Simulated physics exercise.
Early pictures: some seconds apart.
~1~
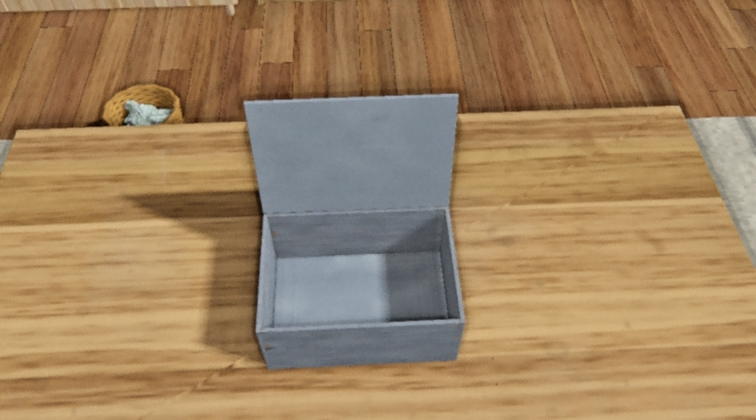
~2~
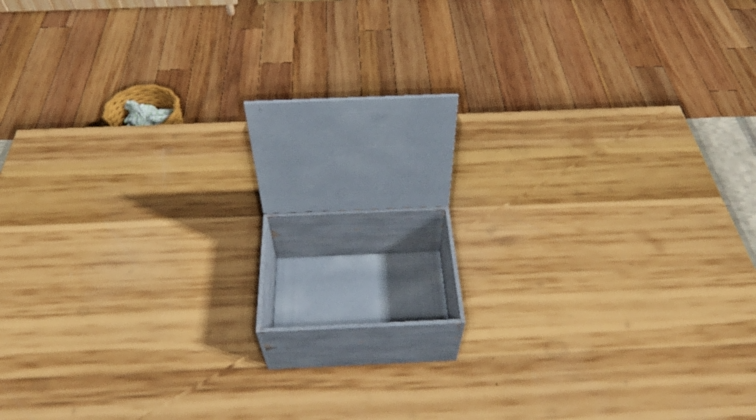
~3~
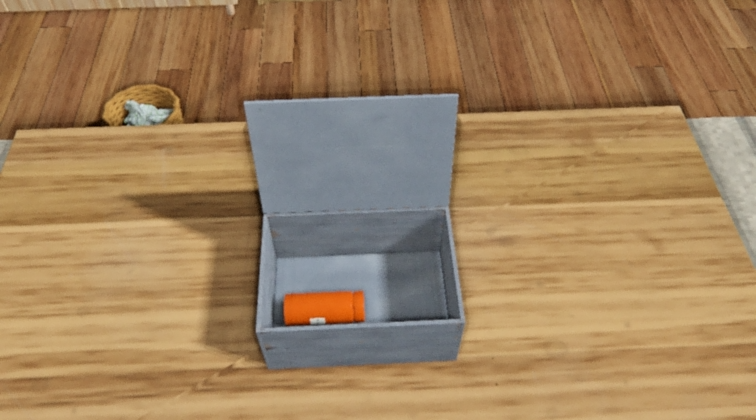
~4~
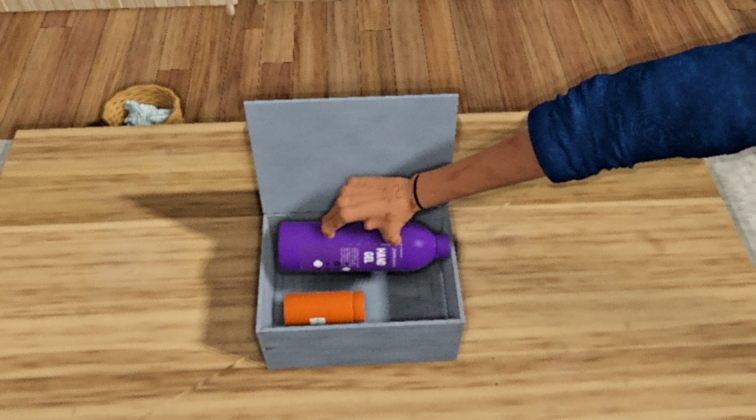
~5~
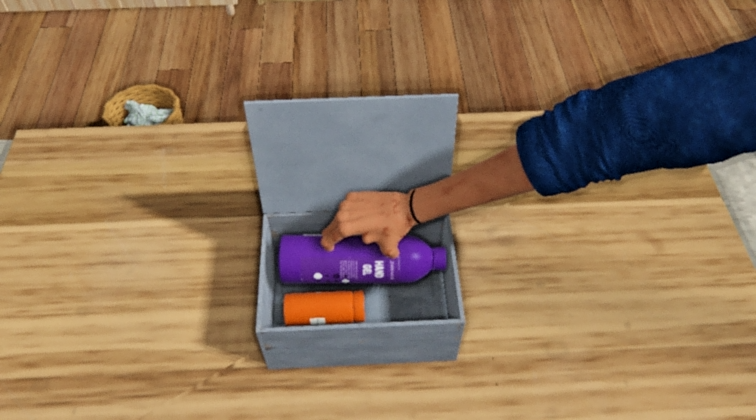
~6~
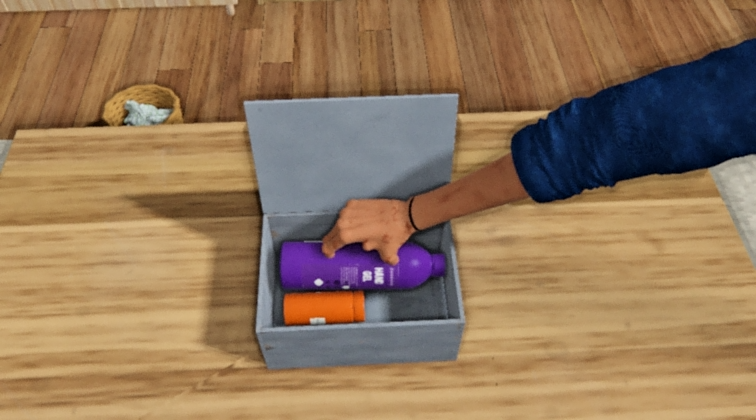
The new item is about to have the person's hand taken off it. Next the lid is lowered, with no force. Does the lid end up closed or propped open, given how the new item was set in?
Settles down.
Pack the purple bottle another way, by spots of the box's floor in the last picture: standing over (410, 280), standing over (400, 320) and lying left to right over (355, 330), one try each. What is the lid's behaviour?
The first attempt ends with the lid standing open, the second with it standing open, and the third with it lying shut.
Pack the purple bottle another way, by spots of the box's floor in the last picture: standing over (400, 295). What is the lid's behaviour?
The lid remains open a bit this time.
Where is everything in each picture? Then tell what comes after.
In the first frame, the last thing is not in view yet.
In the second frame, the last thing is not in view yet.
In the third frame, the last thing is not in view yet; orange shaker (325, 308).
The fourth frame shows on its way; purple bottle (365, 247); orange shaker (325, 308).
The fifth frame shows on its way; purple bottle (363, 259); orange shaker (325, 308).
The sixth frame shows put in, still held; purple bottle (364, 265); orange shaker (325, 308).
Then, 0.30 s after the last picture, purple bottle rolled about its own width near (363, 272); orange shaker rolled about its own width.
Then, 1.40 s after the last picture, lid 72° above the rim; purple bottle rolled about its own width near (364, 265); orange shaker rolled about its own width.
Then, 1.80 s after the last picture, lid 43° above the rim; purple bottle rolled about its own width near (364, 266); orange shaker rolled about its own width.
Then, 2.10 s after the last picture, lid 17° above the rim; purple bottle rolled about its own width near (364, 266); orange shaker rolled about its own width.
At rest, lid shut; moved from the start, purple bottle and orange shaker. Seen from the same camera at the end, purple bottle near (364, 266).
